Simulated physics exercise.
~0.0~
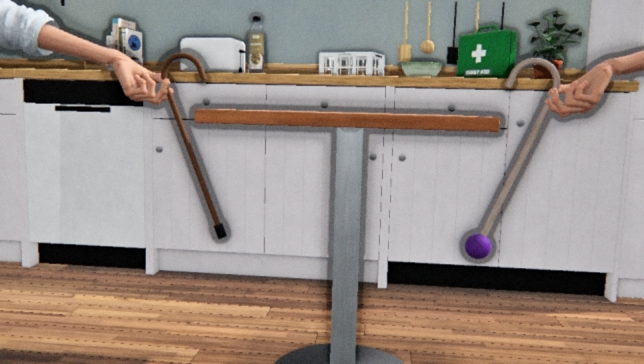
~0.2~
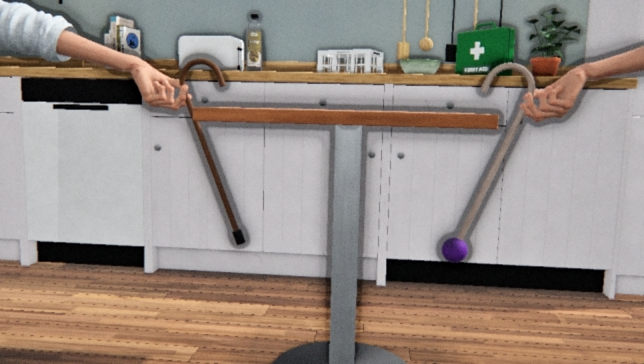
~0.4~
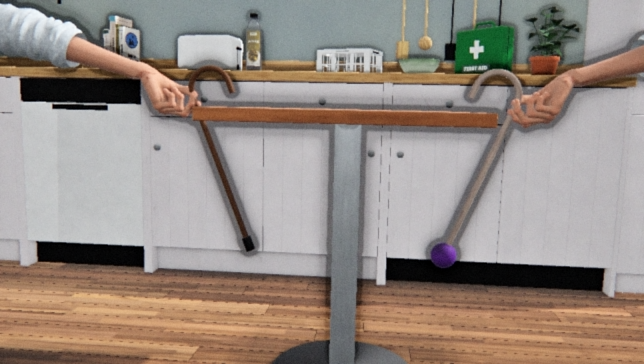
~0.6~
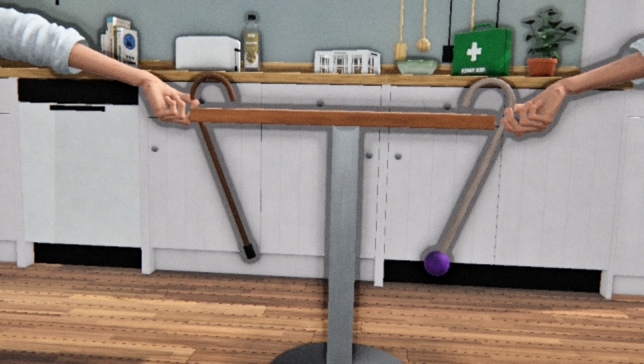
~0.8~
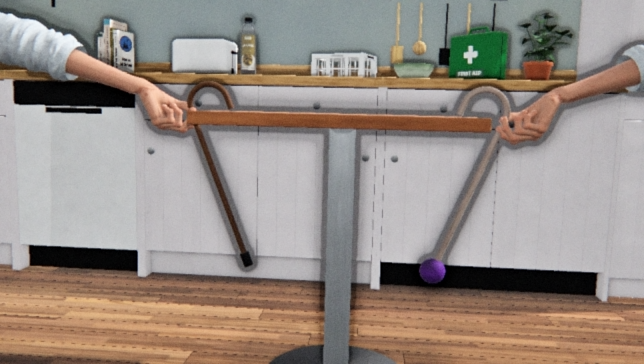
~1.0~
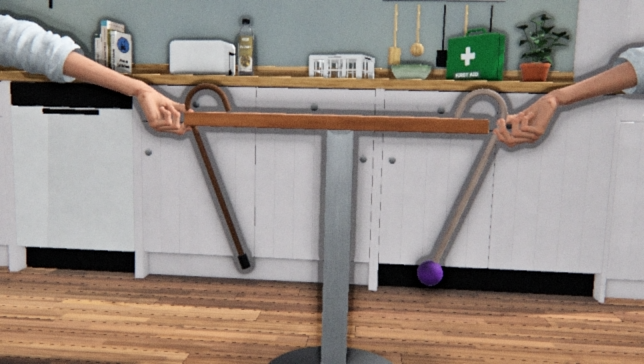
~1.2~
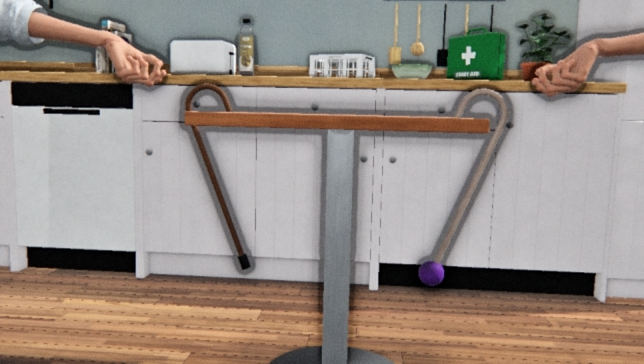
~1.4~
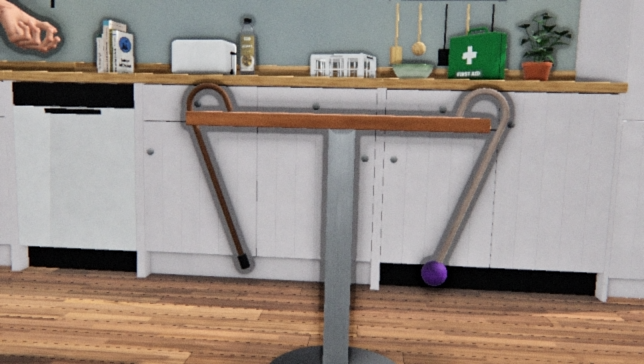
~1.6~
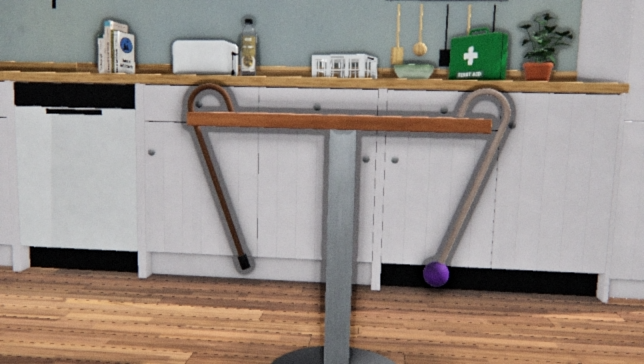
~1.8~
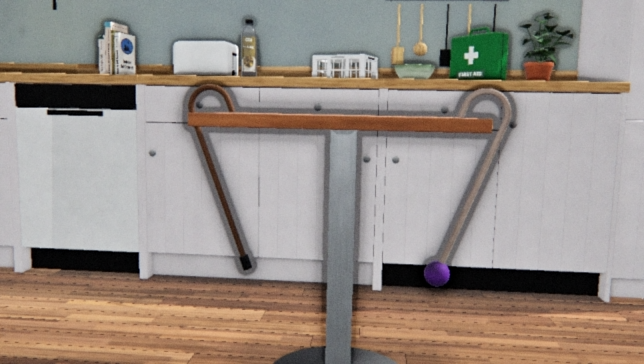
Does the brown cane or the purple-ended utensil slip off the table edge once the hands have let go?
No, neither one slips off. The brown cane stays hooked on the left end of the table and the purple-ended utensil stays hooked on the right end.
